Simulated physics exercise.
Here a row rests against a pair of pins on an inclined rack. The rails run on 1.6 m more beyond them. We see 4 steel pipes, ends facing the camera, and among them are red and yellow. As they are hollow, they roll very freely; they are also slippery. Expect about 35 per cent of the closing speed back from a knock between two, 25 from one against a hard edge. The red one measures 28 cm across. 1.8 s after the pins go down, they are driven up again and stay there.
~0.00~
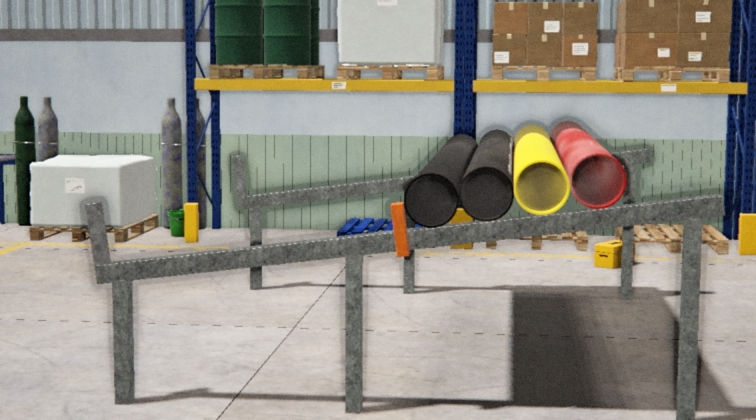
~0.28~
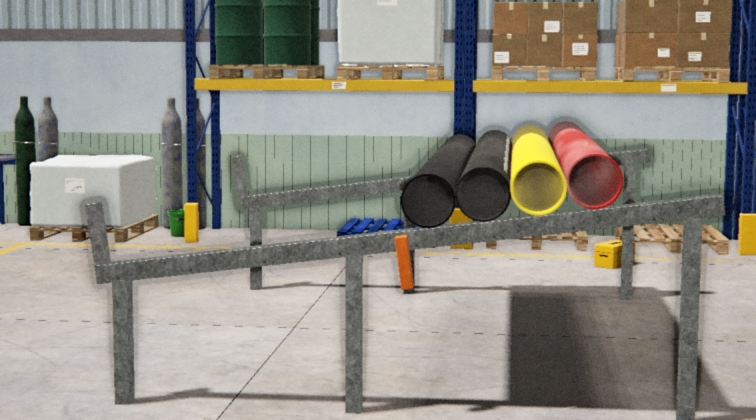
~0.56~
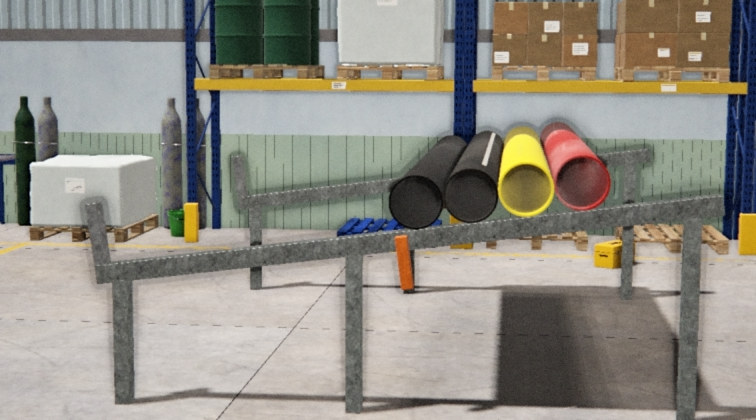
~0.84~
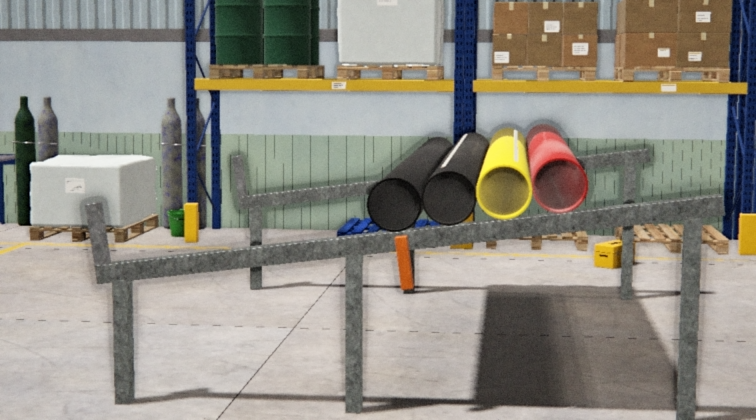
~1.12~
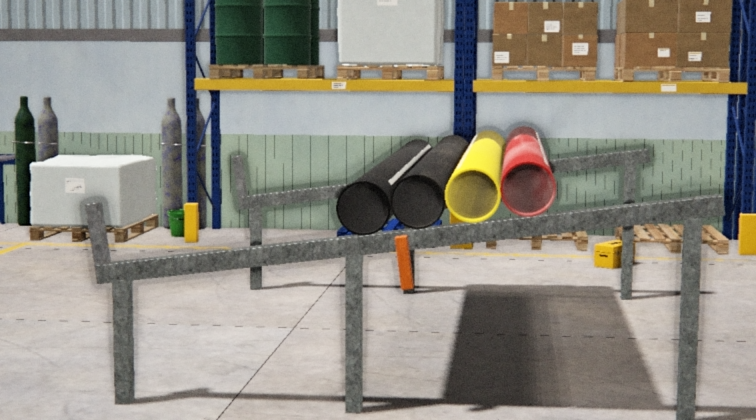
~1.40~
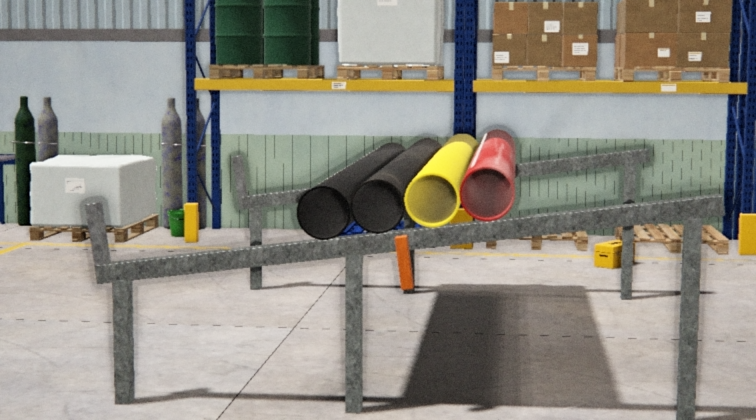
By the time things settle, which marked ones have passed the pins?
As for the red one, it makes it by; the yellow one makes it by.
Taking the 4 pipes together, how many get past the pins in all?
Count of them: 4.
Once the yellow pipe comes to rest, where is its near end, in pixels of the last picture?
Near pixel (229, 224).
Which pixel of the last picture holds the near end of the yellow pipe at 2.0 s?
(315, 214), more or less.
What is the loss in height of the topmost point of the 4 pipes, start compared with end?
20 cm.
After 1.7 s, red is on the rails, 20 cm above the pins, rolling left; yellow is on the rails, 10 cm below the pins, rolling left; 3 through so far.
After 2.0 s, red is in the air, 15 cm below the pins, rolling left; yellow is on the rails, 45 cm below the pins, rolling left; 4 through so far.
At rest (2.7 s), red is on the rails, 60 cm below the pins; yellow is on the rails, 90 cm below the pins; 4 through so far.
